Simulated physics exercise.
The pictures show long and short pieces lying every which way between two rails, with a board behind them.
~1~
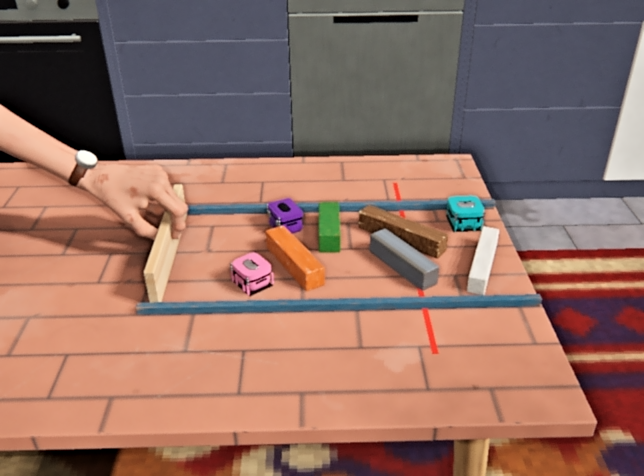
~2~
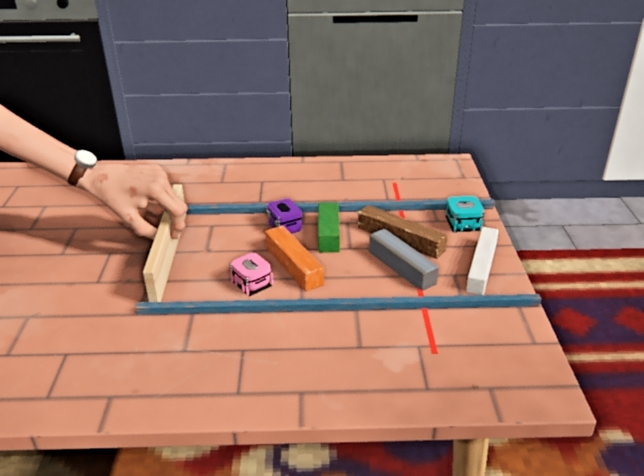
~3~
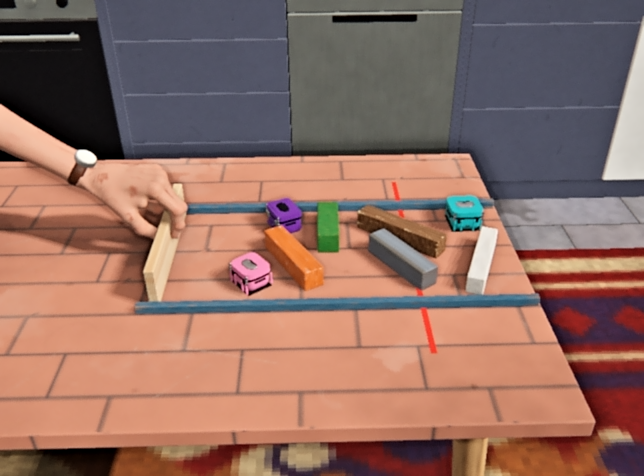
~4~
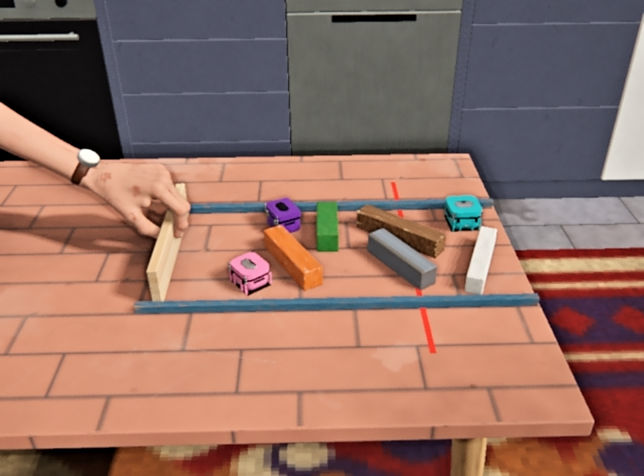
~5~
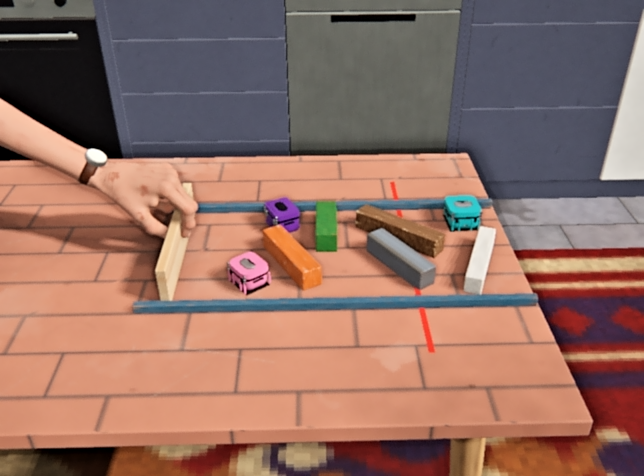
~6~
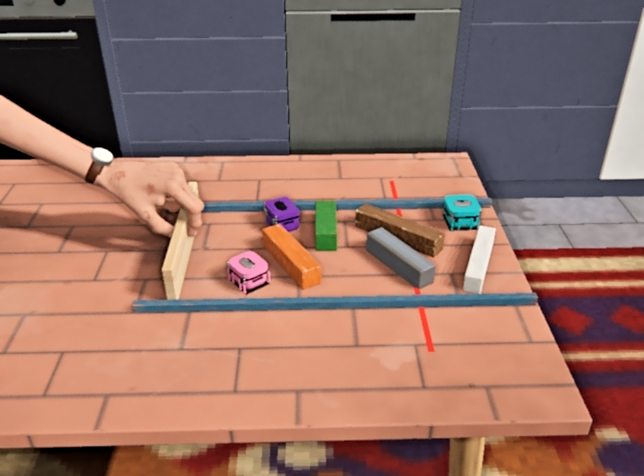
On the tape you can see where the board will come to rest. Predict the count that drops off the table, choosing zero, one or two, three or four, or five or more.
Nothing falls.
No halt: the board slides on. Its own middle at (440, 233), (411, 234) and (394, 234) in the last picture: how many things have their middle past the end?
Counts: 2, 0, 0.
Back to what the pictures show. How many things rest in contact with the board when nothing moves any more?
Contact count: 3.
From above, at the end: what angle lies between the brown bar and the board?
Angle: Roughly 10 degrees.
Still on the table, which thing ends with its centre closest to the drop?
The white bar.
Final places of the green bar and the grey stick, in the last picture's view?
You'll find the first one at (438, 219) and the second at (469, 259).
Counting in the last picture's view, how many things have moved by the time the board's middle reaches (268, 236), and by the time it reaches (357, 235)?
At the first spot the count is 3, and at the second it is 6.
Soon after, none off yet; white bar at rest near (480, 258); turquoise case at rest near (461, 213); brown bar at rest near (398, 229).
Then, none off yet; white bar at rest near (480, 258); turquoise case at rest near (461, 213); brown bar moved a little near (420, 231).
At rest, the number that fall off is zero.
